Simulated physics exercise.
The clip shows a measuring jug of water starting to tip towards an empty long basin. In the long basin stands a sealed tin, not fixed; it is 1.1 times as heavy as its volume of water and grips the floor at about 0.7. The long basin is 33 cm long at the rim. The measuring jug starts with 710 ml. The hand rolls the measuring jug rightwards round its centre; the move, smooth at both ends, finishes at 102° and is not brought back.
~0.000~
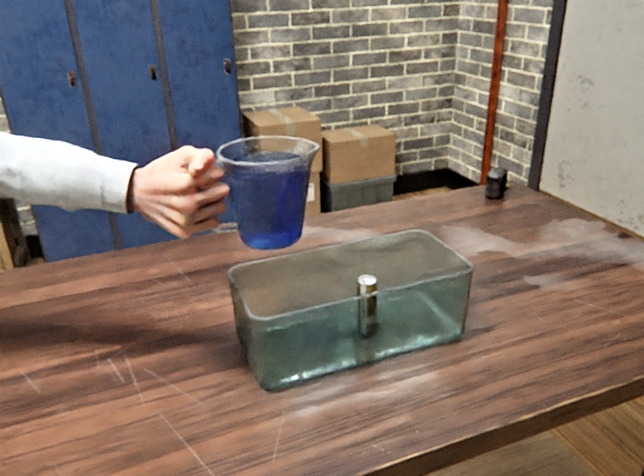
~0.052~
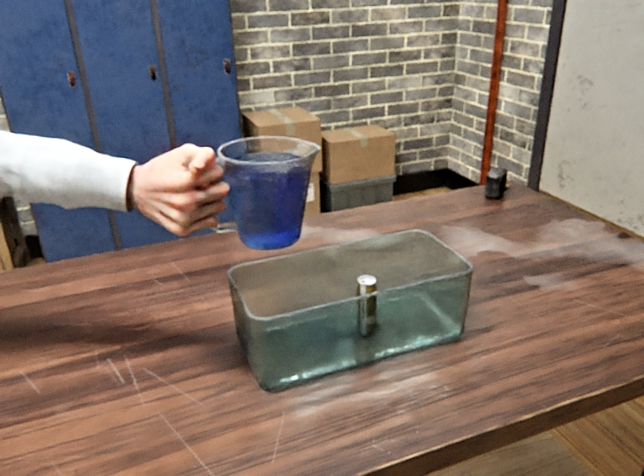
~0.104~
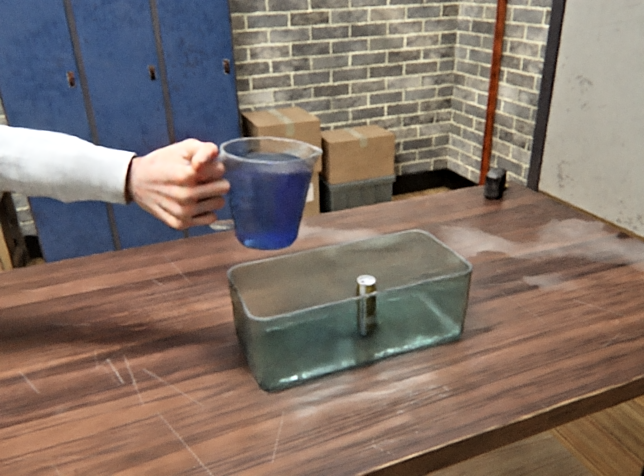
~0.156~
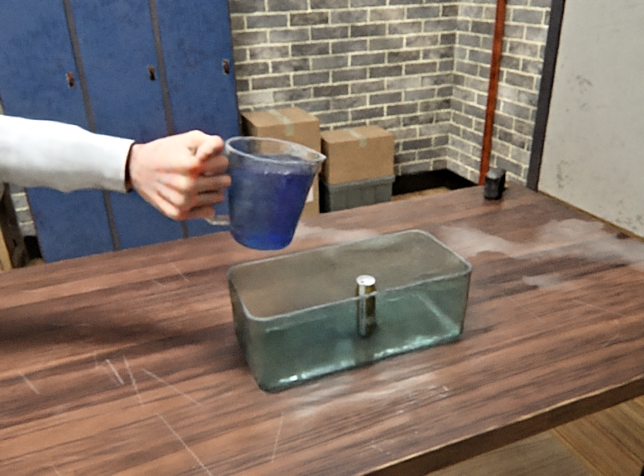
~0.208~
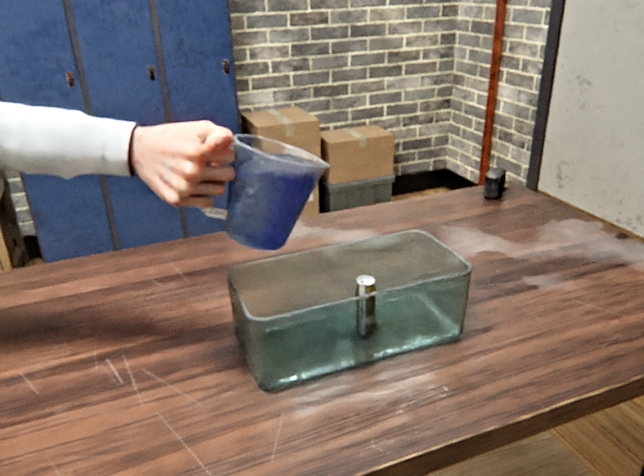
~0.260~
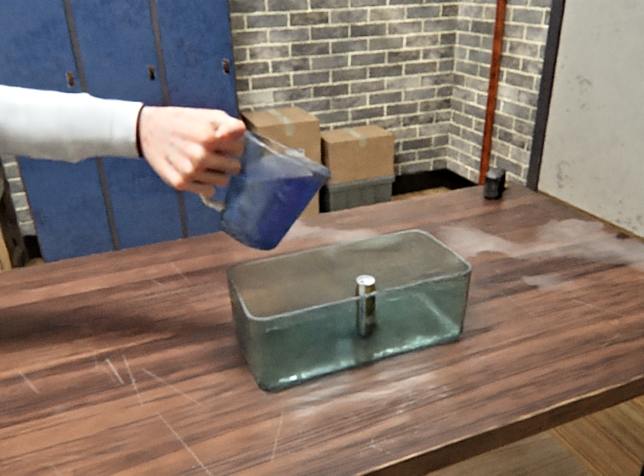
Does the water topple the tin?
The tin falls.
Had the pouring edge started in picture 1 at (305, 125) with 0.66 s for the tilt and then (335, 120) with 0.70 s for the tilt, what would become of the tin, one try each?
First it topples; then it keeps standing.
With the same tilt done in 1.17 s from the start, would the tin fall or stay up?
Then it falls.
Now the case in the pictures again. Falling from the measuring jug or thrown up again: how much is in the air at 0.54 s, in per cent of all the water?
About 26 per cent.
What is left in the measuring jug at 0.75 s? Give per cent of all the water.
About 10 per cent.
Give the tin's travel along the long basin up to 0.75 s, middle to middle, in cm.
Some 2 cm.
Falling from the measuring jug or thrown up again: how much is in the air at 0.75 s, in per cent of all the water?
Some 12 per cent.
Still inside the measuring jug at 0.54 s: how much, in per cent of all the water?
About 52 per cent.
After 0.54 s the tilt is 90° and 53 per cent is still to pour; the tin stands where it began.
After 0.75 s the tilt is 102° and 11 per cent is still to pour; the tin leans 7°.
After 0.96 s the tilt is 102° and 1 per cent is still to pour; the tin leans 58°.
After 1.20 s the tilt is 102° and 0 per cent is still to pour; the tin lies on its side.
In the end the tin lies on its side.
